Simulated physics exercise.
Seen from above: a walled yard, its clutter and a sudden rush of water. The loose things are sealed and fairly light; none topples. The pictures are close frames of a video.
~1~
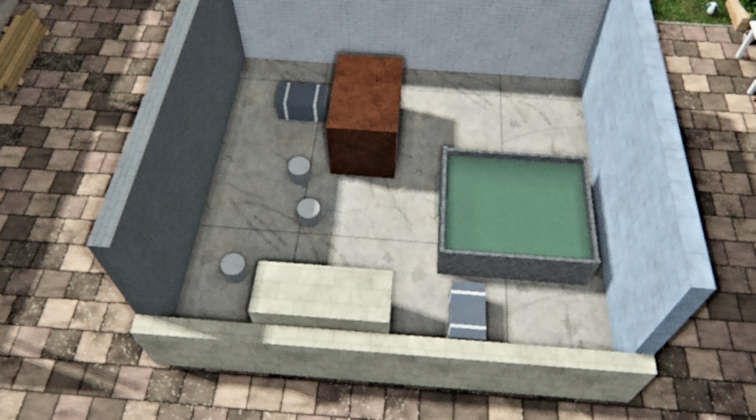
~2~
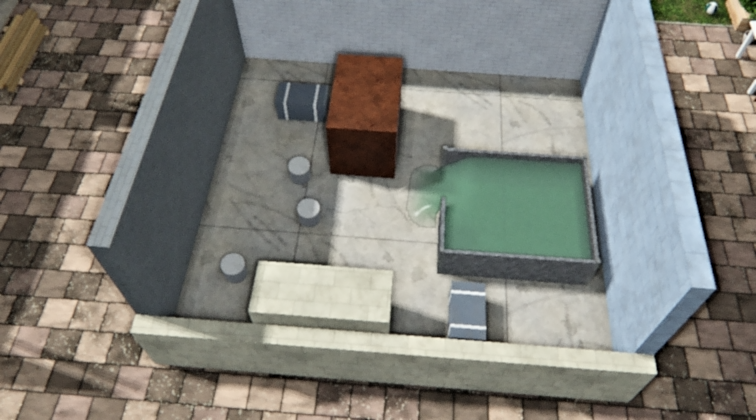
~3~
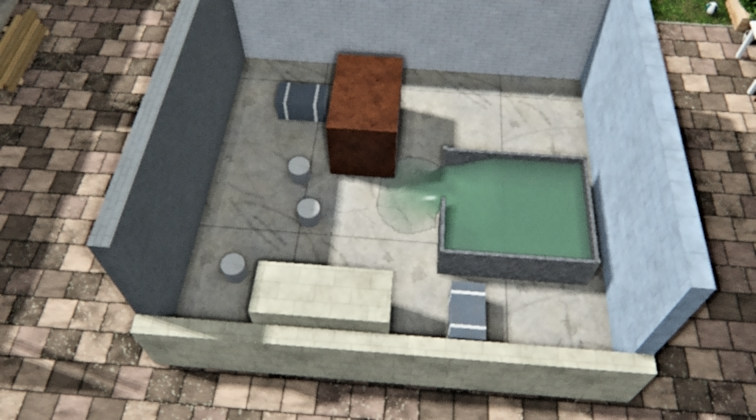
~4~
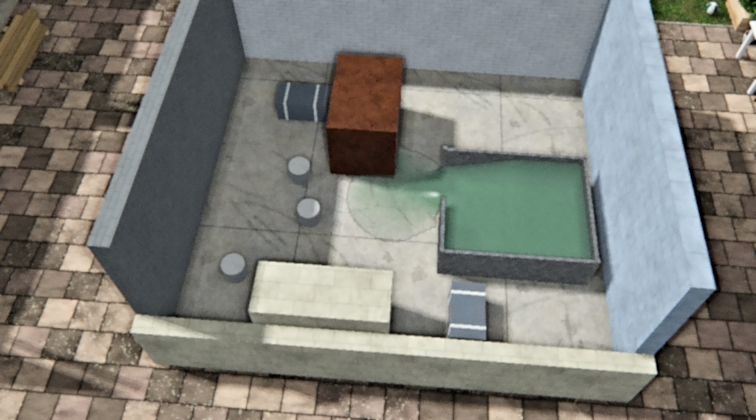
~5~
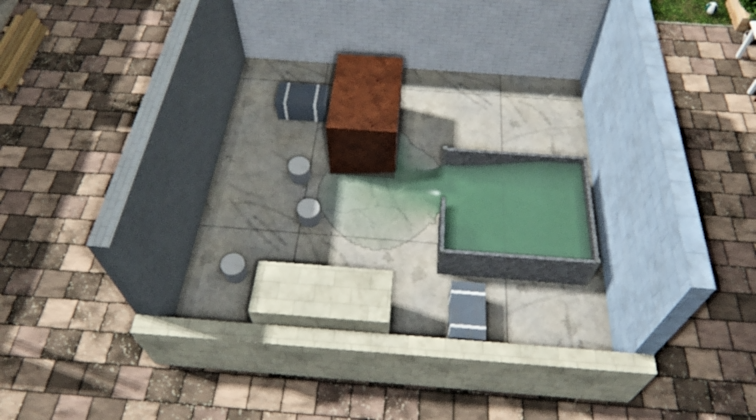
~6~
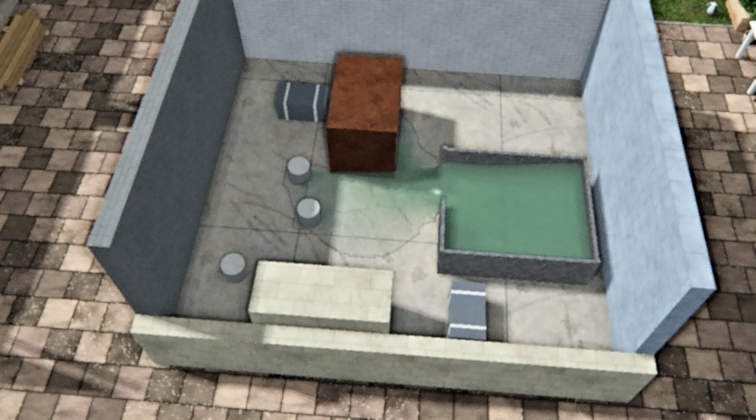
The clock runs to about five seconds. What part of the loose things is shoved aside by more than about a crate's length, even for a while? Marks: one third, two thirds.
That comes to from one to two thirds.
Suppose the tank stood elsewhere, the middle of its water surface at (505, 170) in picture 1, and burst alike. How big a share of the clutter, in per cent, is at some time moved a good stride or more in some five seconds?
Near 20 in a hundred.
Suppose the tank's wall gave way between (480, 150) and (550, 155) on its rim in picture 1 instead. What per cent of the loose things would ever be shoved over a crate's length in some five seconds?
Roughly 0 per cent.
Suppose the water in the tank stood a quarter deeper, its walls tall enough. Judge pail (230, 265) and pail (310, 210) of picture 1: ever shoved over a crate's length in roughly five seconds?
One after the other: That far or more, pushed that far.
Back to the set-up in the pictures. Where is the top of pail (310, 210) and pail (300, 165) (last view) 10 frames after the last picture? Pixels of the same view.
Around (234, 239) and (234, 152).
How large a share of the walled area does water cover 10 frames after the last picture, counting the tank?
Near 50 in a hundred.
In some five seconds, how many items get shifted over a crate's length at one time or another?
It comes to 3.
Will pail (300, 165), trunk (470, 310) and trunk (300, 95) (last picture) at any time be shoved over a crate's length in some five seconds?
One after the other: Yes, under that, never so far.
A moment on, 0 of 5 are well off their spots; 0 afloat.
Next, 2 of 5 are well off their spots; 0 afloat.
Later, 3 of 5 are well off their spots; 2 afloat.
In the end, 3 of 5 are well off their spots, and 3 have been at some point; 2 afloat.
